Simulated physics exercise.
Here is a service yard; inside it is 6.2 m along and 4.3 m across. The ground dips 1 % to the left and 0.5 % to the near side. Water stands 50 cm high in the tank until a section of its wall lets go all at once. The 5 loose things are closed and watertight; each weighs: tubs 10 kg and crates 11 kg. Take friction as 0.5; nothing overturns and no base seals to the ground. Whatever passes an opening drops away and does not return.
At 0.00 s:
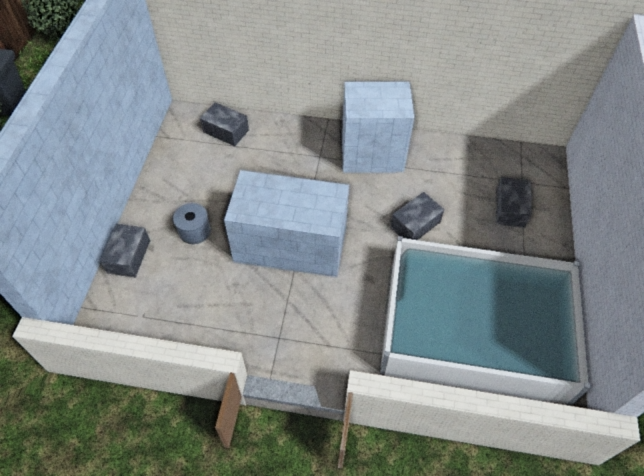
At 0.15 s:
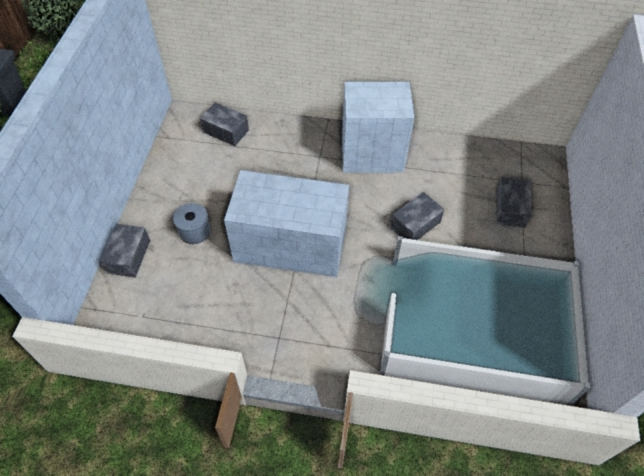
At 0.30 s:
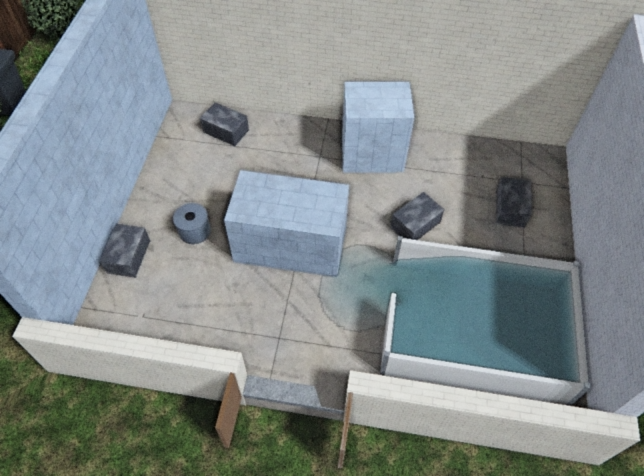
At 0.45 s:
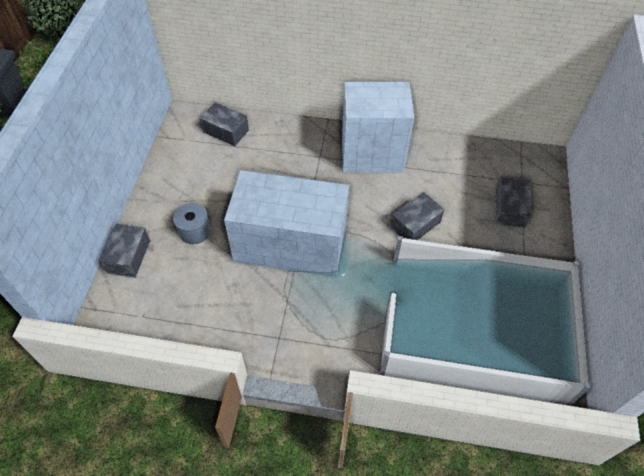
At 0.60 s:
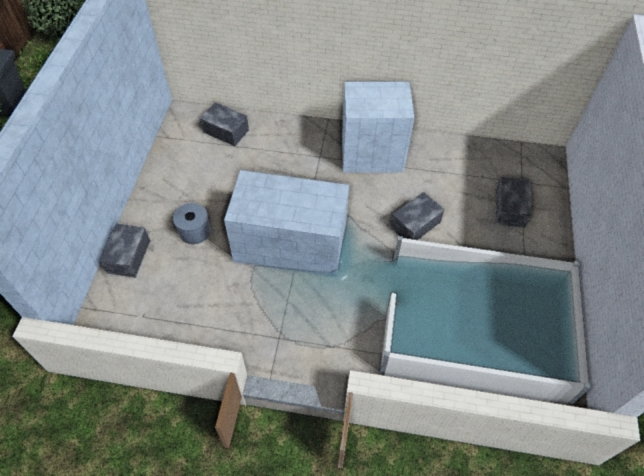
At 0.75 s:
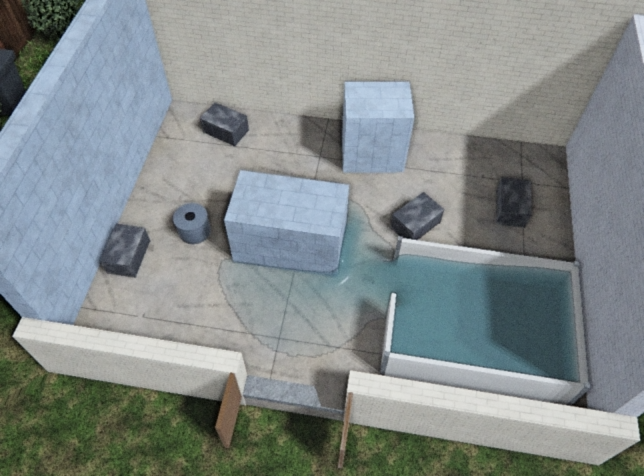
Walled yard with pale blocks and dark crates, water pouring through a gap in a pool's left side and spreading across the paving.
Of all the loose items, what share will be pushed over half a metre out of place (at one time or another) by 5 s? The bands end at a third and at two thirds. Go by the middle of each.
Share: Under a third.
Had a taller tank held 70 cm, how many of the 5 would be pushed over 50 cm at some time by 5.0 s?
Then 2.
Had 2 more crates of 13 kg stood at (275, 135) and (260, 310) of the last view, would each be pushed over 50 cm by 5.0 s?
In that order: Short of it, past it.
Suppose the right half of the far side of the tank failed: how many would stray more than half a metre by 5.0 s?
In that case 3 of them.
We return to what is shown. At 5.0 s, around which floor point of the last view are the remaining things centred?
Around (307, 180).
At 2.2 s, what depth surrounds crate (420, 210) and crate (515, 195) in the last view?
Roughly 2 and 0 cm.
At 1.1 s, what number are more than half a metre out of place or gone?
By then 0.
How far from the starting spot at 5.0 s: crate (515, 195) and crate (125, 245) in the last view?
In turn: 0 cm, 250 cm.
After 1.1 s 0 of 5 are over 50 cm from their spots; 0 afloat.
After 2.2 s 0 of 5 are over 50 cm from their spots; 0 afloat.
After 3.5 s 1 of 5 are over 50 cm from their spots; 1 afloat.
After 5.0 s 1 of 5 are over 50 cm from their spots, and 1 have been at some point; 2 afloat.
